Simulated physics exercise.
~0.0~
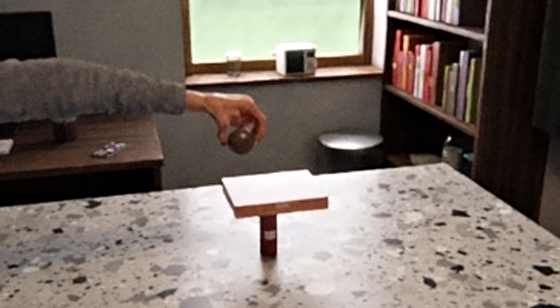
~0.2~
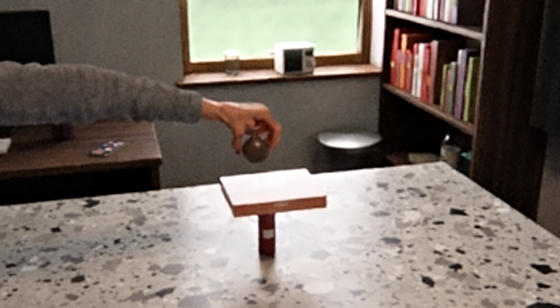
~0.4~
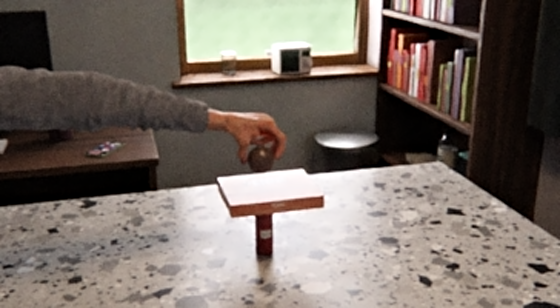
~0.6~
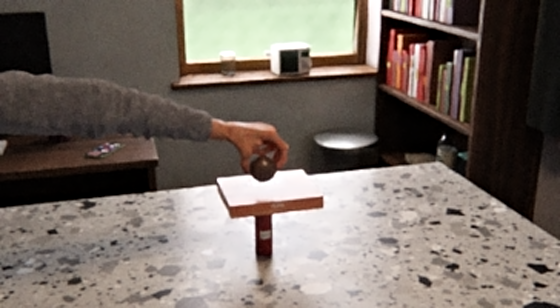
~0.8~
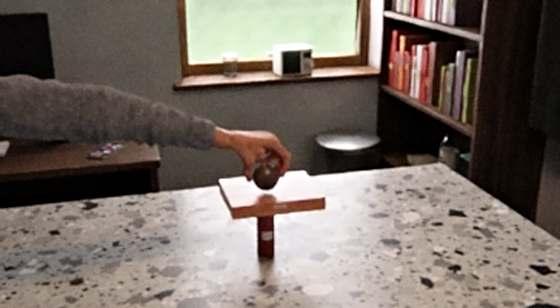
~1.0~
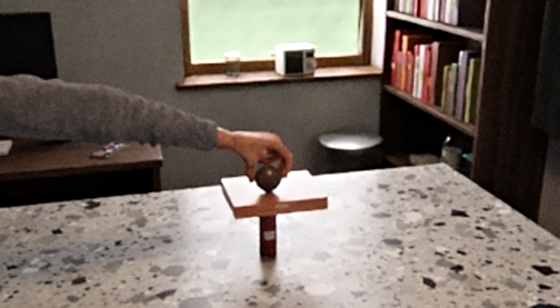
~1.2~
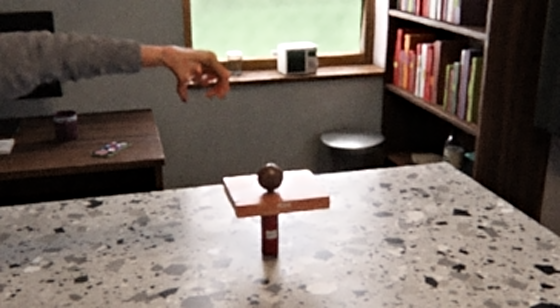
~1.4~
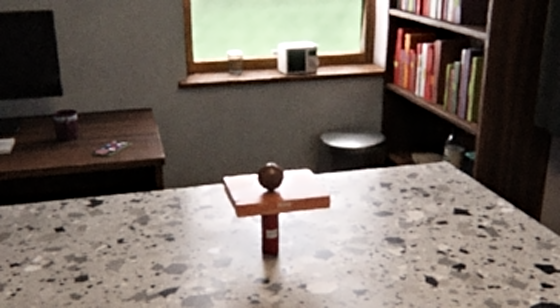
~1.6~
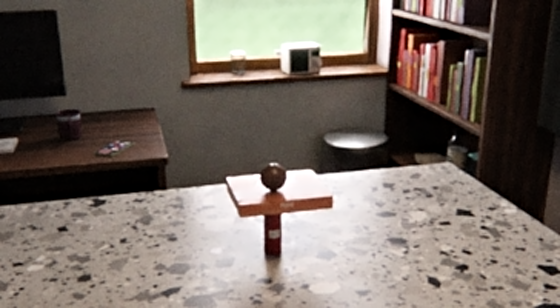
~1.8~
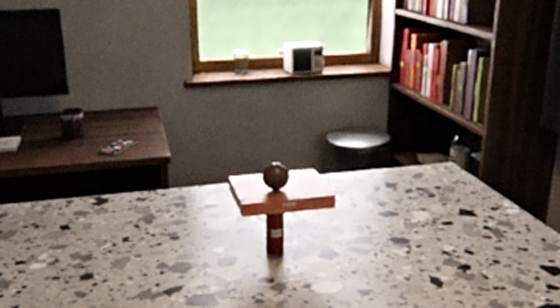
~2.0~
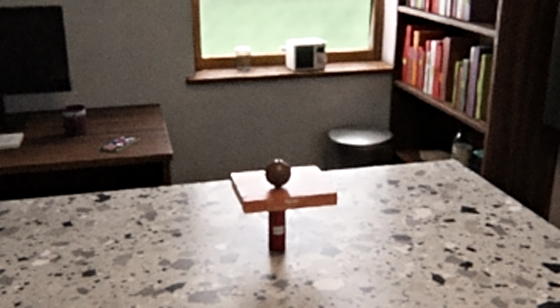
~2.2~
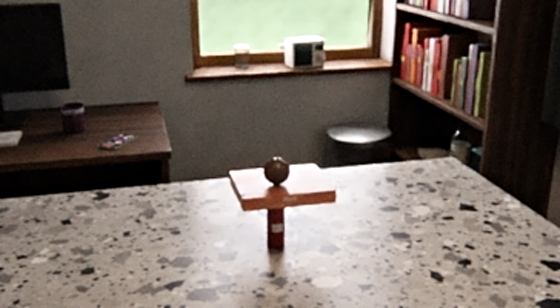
A hand in a grey sleeve lowered a small round brown object onto a flat block balanced on a narrow red cylinder on a speckled tabletop, then let go and withdrew to the left, leaving the little tower standing with the object still on top.
